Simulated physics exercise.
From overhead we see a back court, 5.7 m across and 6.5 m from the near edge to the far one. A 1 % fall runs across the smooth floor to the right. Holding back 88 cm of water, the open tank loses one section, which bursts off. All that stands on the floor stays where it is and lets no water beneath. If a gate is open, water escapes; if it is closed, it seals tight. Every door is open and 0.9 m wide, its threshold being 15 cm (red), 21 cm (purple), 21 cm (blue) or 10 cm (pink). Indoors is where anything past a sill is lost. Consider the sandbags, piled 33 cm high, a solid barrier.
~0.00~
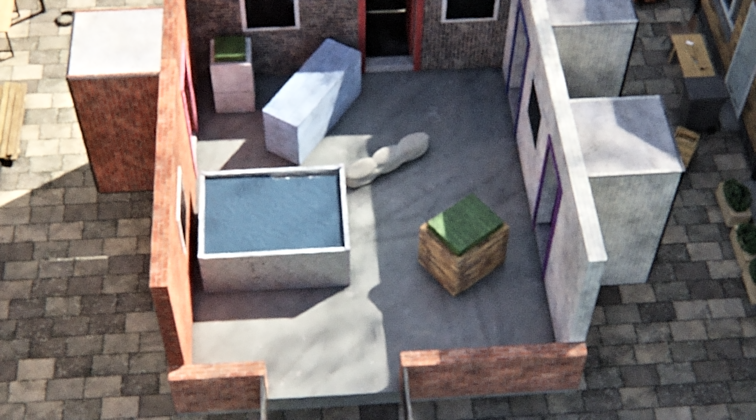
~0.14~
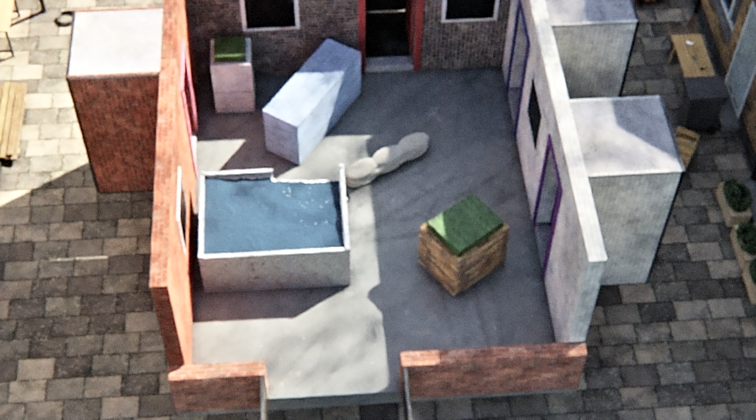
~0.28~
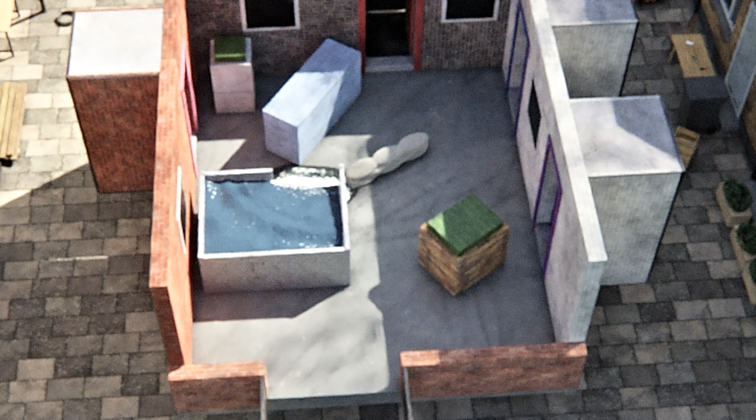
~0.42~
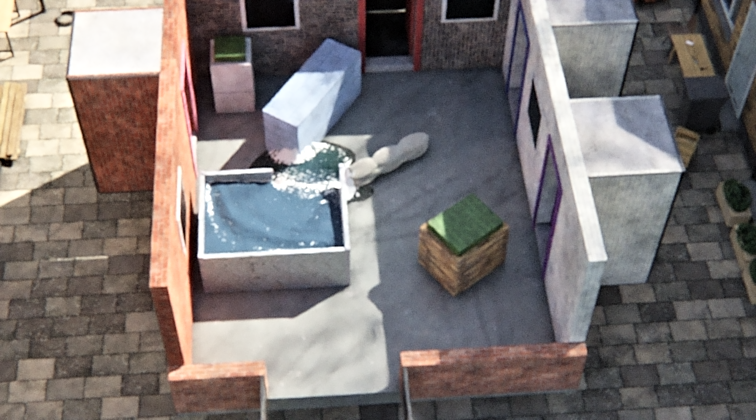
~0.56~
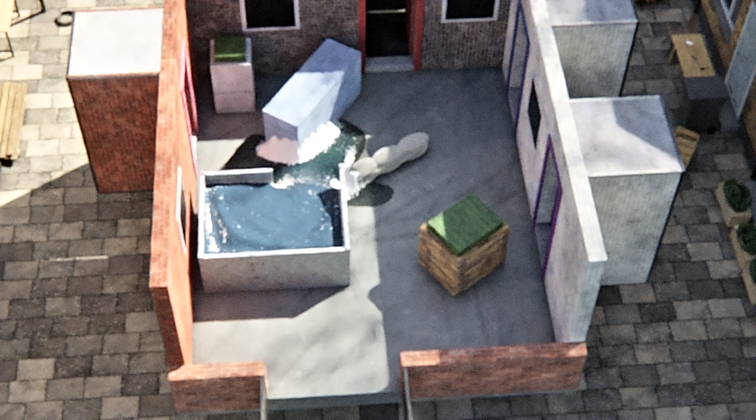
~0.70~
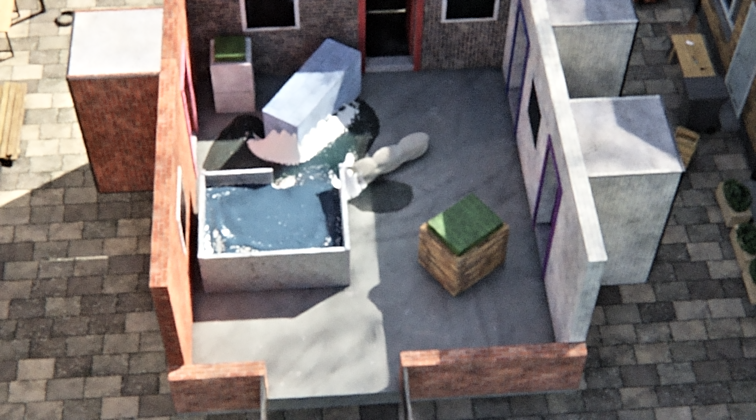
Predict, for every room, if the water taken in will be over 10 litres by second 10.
Prediction: For the red door, over 10 litres; for the purple door, not over 10 litres; for the blue door, over 10 litres; for the pink door, over 10 litres.
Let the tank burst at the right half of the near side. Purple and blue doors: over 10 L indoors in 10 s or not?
So purple ends up short of it and blue ends up short of it.
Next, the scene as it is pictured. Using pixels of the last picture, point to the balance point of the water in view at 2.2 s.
Centre: Approx. (324, 184) px.
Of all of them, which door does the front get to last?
Door: Purple.
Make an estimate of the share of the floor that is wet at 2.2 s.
Some 40 per cent of it.
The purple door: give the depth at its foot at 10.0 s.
It comes to near 12.5 cm.
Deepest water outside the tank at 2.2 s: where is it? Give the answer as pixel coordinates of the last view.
About (490, 67).
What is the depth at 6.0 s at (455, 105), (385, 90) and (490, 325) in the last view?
Around 17 cm, 11 cm and 3 cm.
After 1.4 s water covers 30 % of the floor and is deepest (51 cm) near (311, 156); red door 7 cm at the sill, 10 L in, purple door not reached, blue door not reached, pink door 16 cm at the sill, 22 L in.
After 2.2 s water covers 40 % of the floor and is deepest (62 cm) near (490, 67); red door 16 cm at the sill, 56 L in, purple door not reached, blue door 22 cm at the sill, 0 L in, pink door 18 cm at the sill, 104 L in.
After 3.5 s water covers 60 % of the floor and is deepest (34 cm) near (490, 67); red door 15 cm at the sill, 81 L in, purple door 6 cm at the sill, 0 L in, blue door 26 cm at the sill, 17 L in, pink door 19 cm at the sill, 190 L in.
After 6.0 s water covers 85 % of the floor and is deepest (21 cm) near (508, 110); red door 12 cm at the sill, 96 L in, purple door 14 cm at the sill, 0 L in, blue door 20 cm at the sill, 30 L in, pink door 14 cm at the sill, 225 L in.
After 10.0 s water covers 95 % of the floor and is deepest (16 cm) near (556, 358); red door 10 cm at the sill, 97 L in, purple door 13 cm at the sill, 1 L in, blue door 15 cm at the sill, 30 L in, pink door 7 cm at the sill, 237 L in.
